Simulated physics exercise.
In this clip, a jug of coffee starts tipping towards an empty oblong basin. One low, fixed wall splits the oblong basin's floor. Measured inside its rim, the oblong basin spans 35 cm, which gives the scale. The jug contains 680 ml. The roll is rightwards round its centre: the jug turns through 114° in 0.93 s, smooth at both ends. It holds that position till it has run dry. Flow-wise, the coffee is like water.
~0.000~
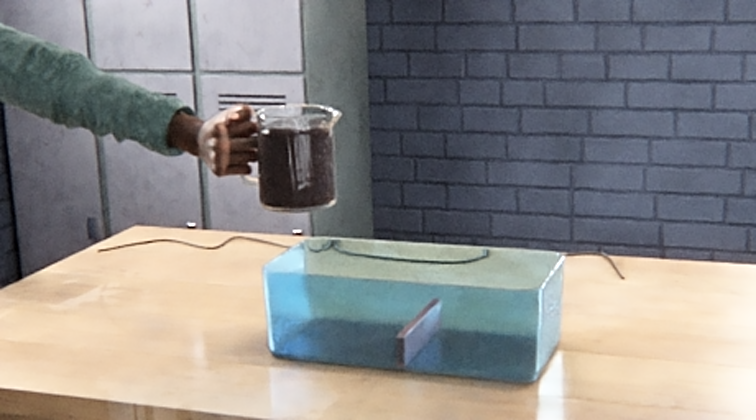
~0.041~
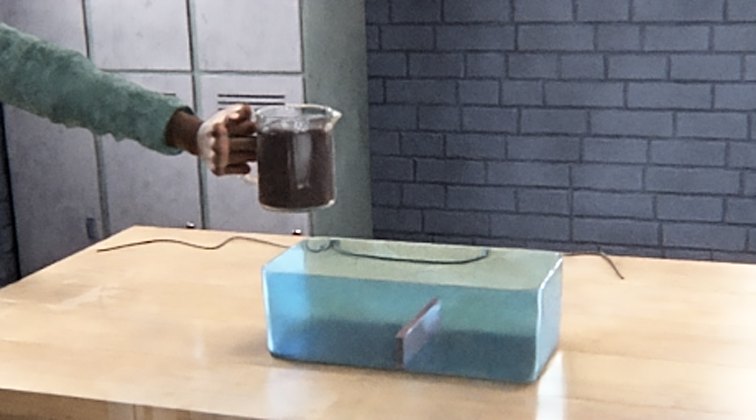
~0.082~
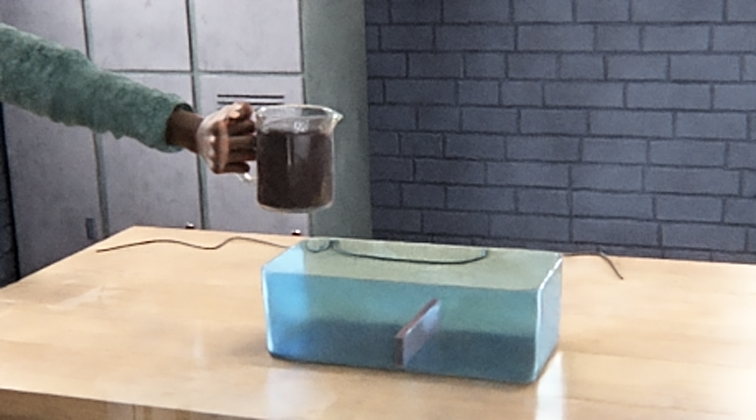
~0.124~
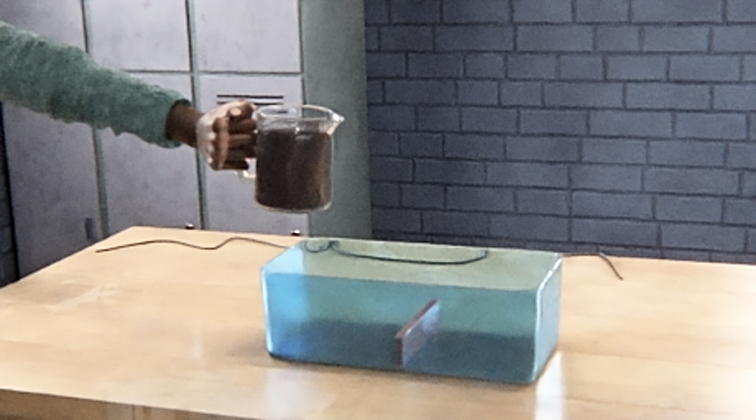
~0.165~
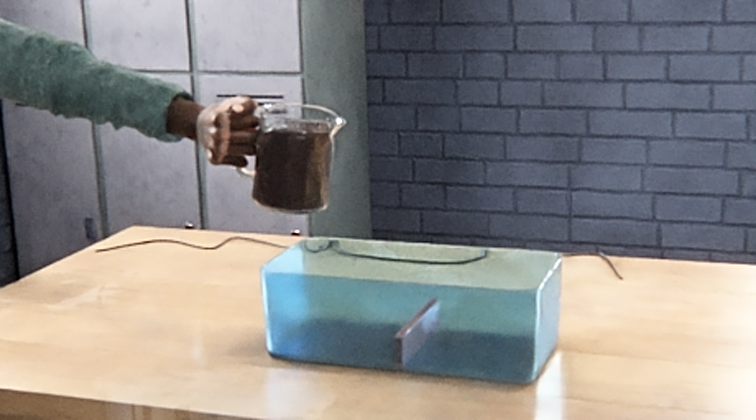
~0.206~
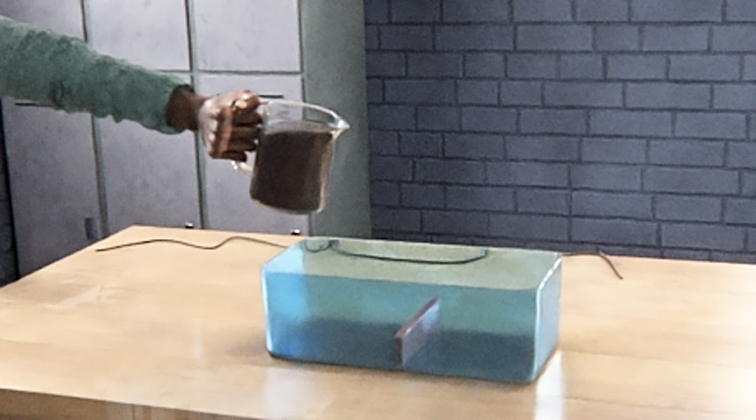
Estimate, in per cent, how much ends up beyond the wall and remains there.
Roughly 8 % ends up beyond the wall.
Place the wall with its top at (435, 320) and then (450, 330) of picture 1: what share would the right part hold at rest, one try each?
One try each: Around 5 percent and then around 15 percent.
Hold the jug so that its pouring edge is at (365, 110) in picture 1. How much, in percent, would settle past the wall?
In that case roughly 60 per cent.
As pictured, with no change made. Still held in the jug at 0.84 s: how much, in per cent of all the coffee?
20 in a hundred, give or take.
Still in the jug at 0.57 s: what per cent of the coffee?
Near 78 in a hundred.
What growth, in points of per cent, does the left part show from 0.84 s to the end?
32 %.
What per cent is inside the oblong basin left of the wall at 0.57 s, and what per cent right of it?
About 5 % left, 0 % right.
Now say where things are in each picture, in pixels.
In the first picture, it leans 0°; its right rim is at (340, 114); the coffee meets the walls at (264, 124) and (331, 126); the oblong basin's rim runs from (284, 254) to (553, 273); the wall's top is at (420, 318).
In the second picture, it leans 1°; its right rim is at (340, 114); the coffee meets the walls at (264, 124) and (330, 126).
In the third picture, it leans 2°; its right rim is at (341, 116); the coffee meets the walls at (265, 124) and (330, 127).
In the fourth picture, it leans 5°; its right rim is at (342, 119); the coffee meets the walls at (265, 124) and (332, 128).
In the fifth picture, it leans 9°; its right rim is at (345, 122); the coffee meets the walls at (267, 124) and (334, 129).
In the sixth picture, it leans 13°; its right rim is at (348, 127); the coffee meets the walls at (267, 127) and (338, 129).
By 0.57 s the tilt is 77° and 78 per cent is still to pour, 5 is left of the wall and 0 right of it.
By 0.84 s the tilt is 111° and 21 per cent is still to pour, 56 is left of the wall and 5 right of it.
By 1.12 s the tilt is 114° and 1 per cent is still to pour, 85 is left of the wall and 7 right of it.
By 1.43 s the tilt is 114° and 0 per cent is still to pour, 87 is left of the wall and 8 right of it.
At rest 87 per cent lies left of the wall, 8 right of it and 4 outside.
